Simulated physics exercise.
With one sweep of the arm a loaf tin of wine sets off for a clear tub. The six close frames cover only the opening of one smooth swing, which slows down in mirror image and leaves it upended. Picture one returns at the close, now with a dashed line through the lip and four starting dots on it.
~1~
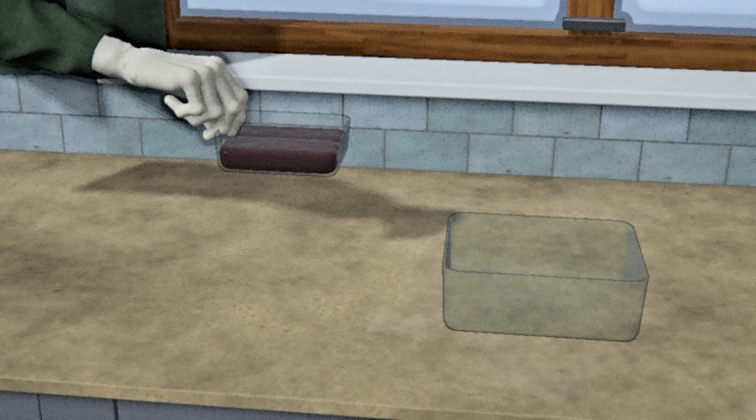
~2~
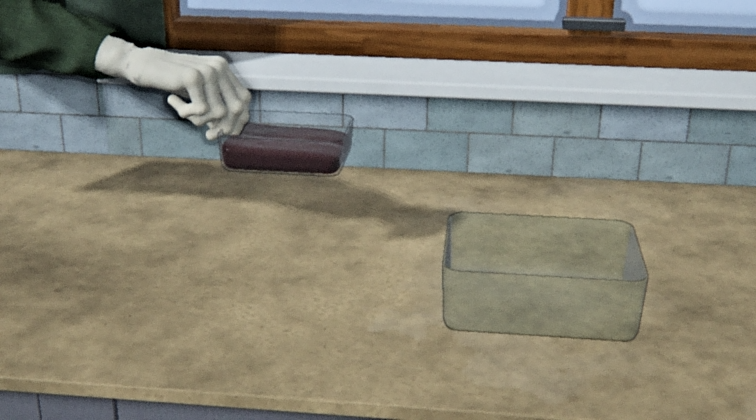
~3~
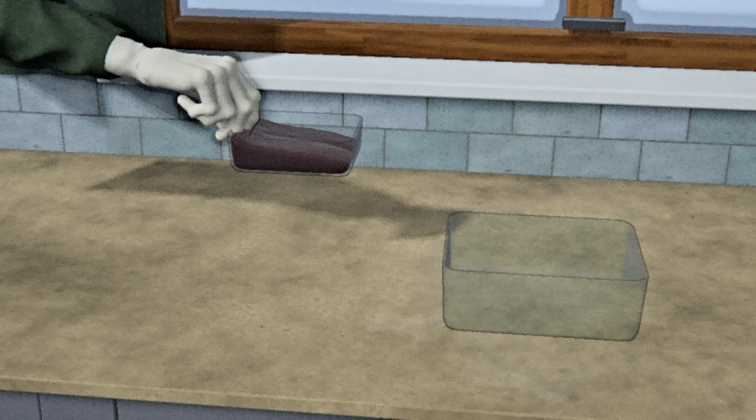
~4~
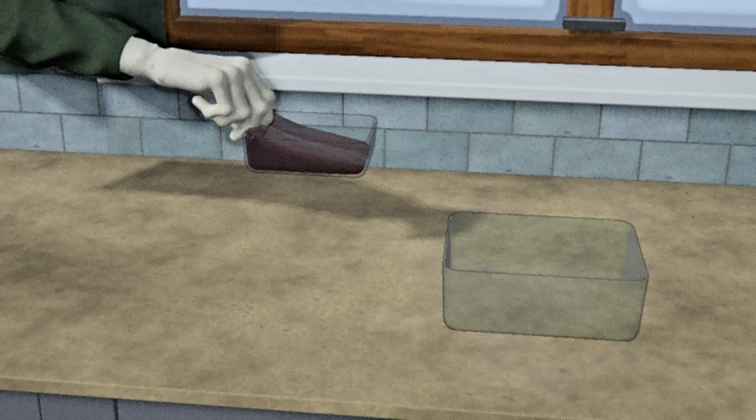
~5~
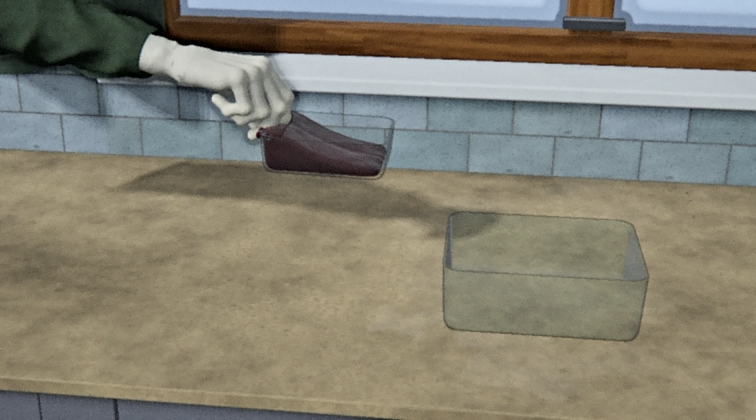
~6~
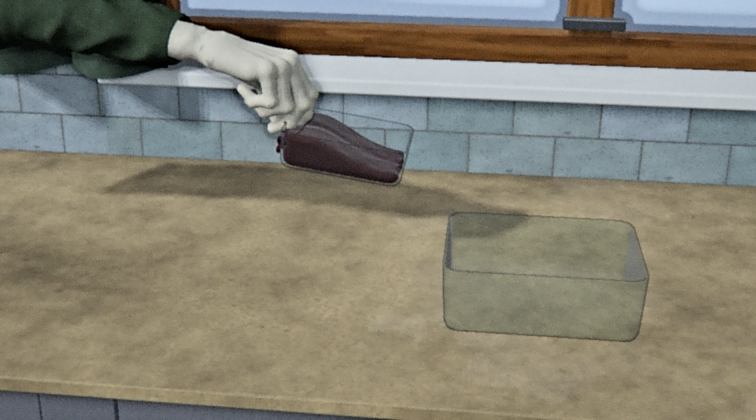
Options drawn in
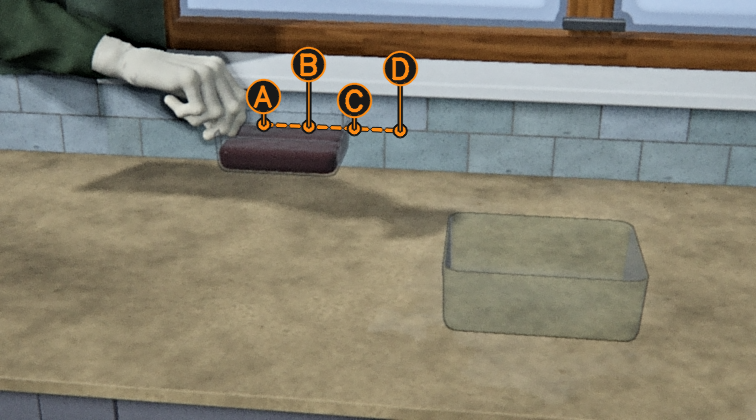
The clip shows a pale hand moving a small clear container of dark red contents rightward above a counter toward a still, clear tub; the contents surge up the left side and over the rim, then the container tilts slightly rightward.
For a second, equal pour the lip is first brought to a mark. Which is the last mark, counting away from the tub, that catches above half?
Take B.
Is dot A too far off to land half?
Yes, that goes wrong.
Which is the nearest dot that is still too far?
A.
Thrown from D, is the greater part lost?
No, that is safe.
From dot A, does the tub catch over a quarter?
Yes.
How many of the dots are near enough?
Three.
In orange, A at (263, 124); B at (308, 126); C at (354, 128); D at (400, 130).
With A, about 32 % lands in the tub, 62 % falls short and 6 % goes beside or beyond.
With B, about 67 % lands in the tub, 27 % falls short and 6 % goes beside or beyond.
With C, about 79 % lands in the tub, 14 % falls short and 7 % goes beside or beyond.
With D, about 90 % lands in the tub, 5 % falls short and 4 % goes beside or beyond.
